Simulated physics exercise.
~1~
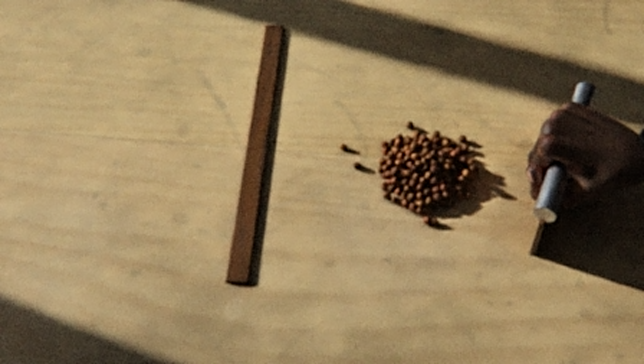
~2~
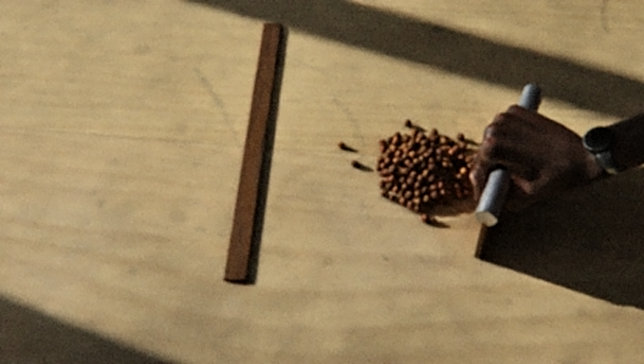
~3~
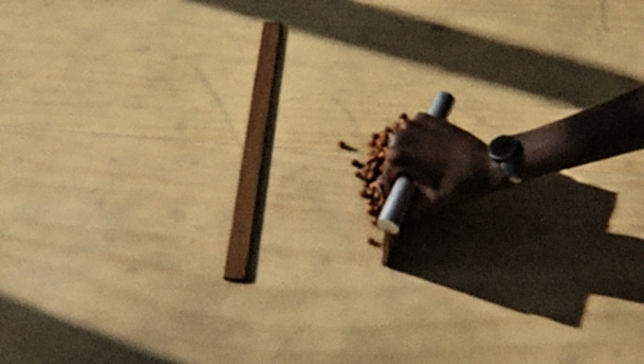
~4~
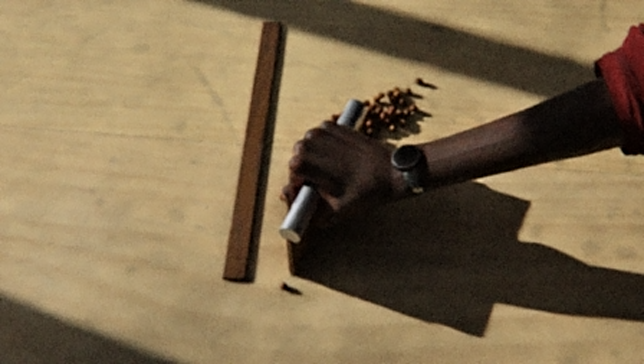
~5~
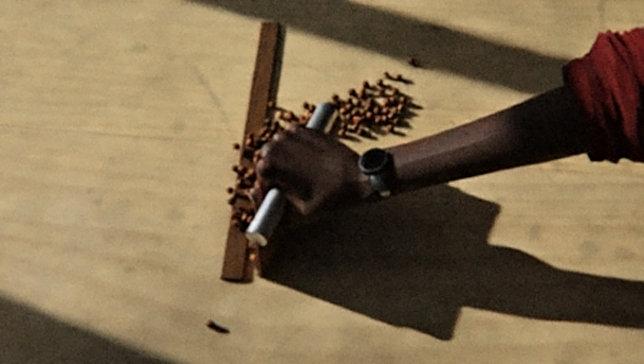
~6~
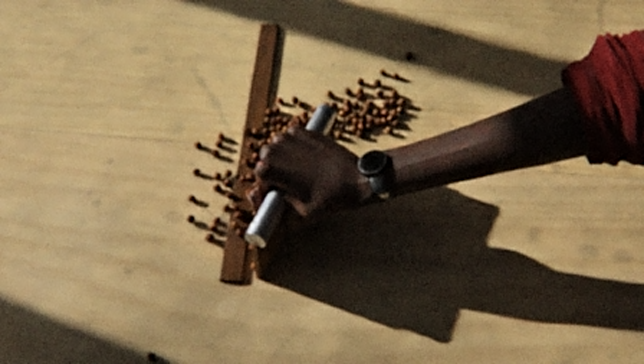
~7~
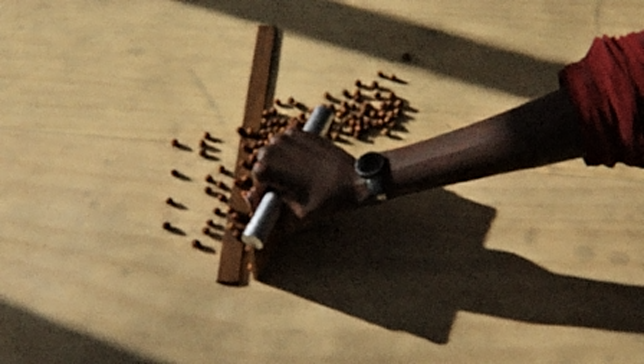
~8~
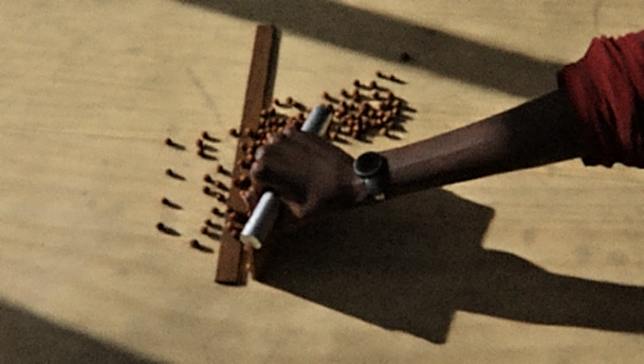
On a pale wooden surface, a hand gripping a grey bar pushed a pile of small brown balls left towards a fixed brown strip, then stopped against it, with some balls scattered beyond the strip and many left on the near side.
